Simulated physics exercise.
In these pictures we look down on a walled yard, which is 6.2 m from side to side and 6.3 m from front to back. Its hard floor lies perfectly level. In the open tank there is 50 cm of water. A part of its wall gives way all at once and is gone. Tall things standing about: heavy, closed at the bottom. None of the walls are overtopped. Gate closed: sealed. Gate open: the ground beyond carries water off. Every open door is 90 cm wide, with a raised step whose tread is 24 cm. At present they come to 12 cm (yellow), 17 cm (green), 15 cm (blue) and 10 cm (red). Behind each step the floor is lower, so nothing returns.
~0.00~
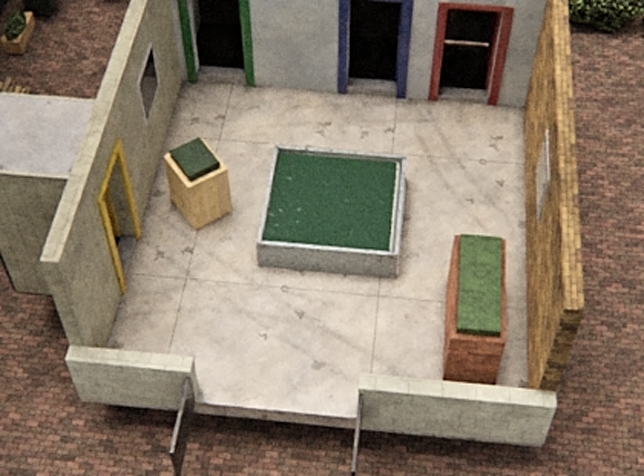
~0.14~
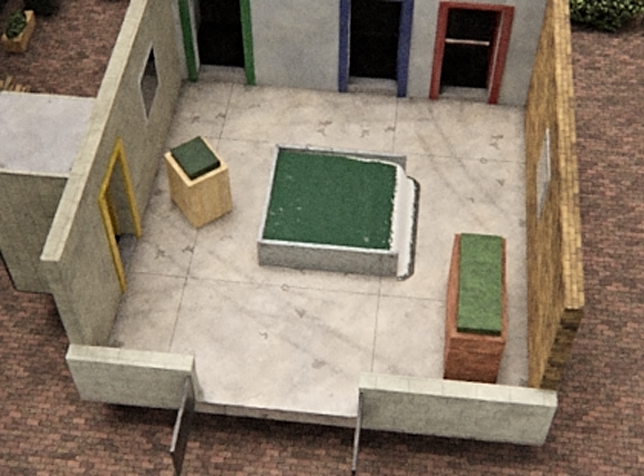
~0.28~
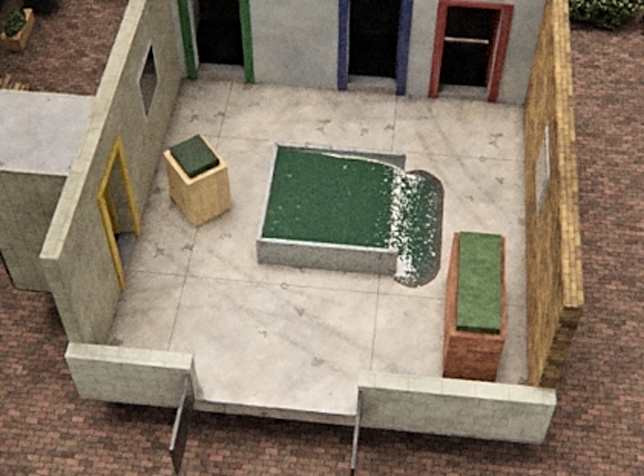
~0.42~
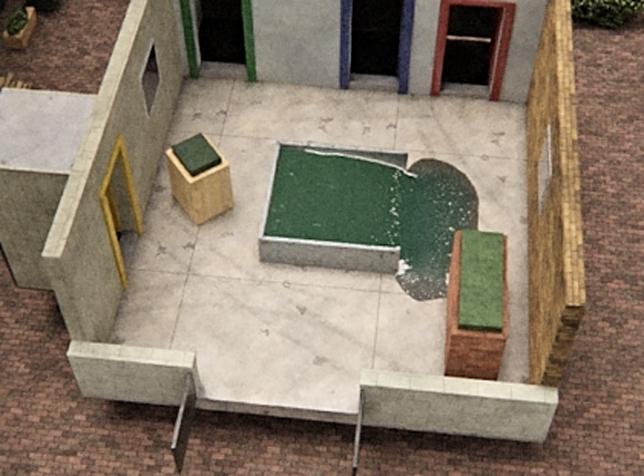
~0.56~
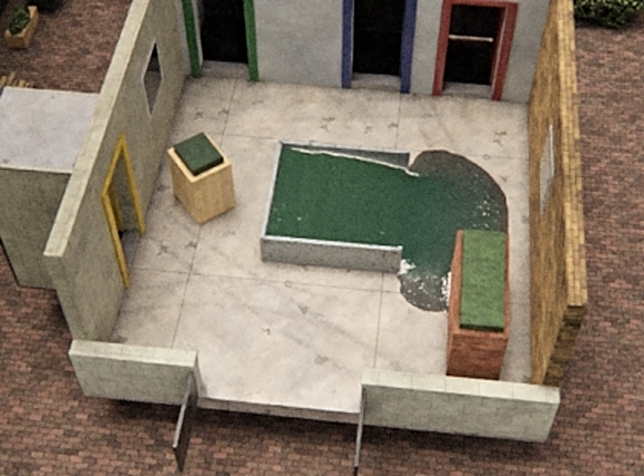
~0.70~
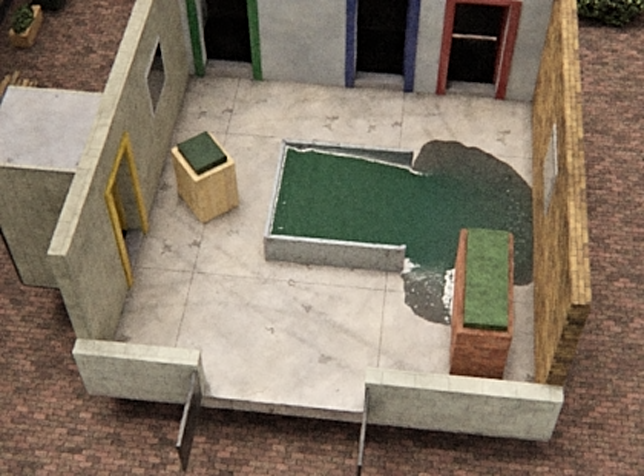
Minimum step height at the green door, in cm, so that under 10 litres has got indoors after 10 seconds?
Approx. 6 cm.
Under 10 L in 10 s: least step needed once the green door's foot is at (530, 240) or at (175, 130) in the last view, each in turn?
You'd want about 30 cm there first, then about 7.5 cm.
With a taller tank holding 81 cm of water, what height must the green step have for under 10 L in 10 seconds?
Minimum height: Approx. 11.0 cm.
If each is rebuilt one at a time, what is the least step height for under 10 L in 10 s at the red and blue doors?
About 18 cm at red and about 5.0 cm at blue.
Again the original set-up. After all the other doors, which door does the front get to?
I'd say the yellow door.
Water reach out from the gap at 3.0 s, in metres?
Near 3.8 m, more or less.
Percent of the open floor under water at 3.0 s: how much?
35 %.
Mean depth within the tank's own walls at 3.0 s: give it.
The mean depth is about 13 cm.
After 1.4 s water covers 20 % of the floor, deepest (34 cm) near (529, 252); it has not reached the green door.
After 3.0 s water covers 35 % of the floor, deepest (32 cm) near (530, 402); it has not reached the green door.
After 10.0 s water covers 95 % of the floor, deepest (10 cm) near (193, 179); 8 cm at the green door, 0 litres in over its 17 cm step.
At the green door as built, the water arrived by 4.6 s and peaked near 8 cm at 9.4 s.
With a step of 5 cm, 14 litres would have come in within the 10 s; with 7 cm, 5 litres. So under 10 litres takes about 6 cm.
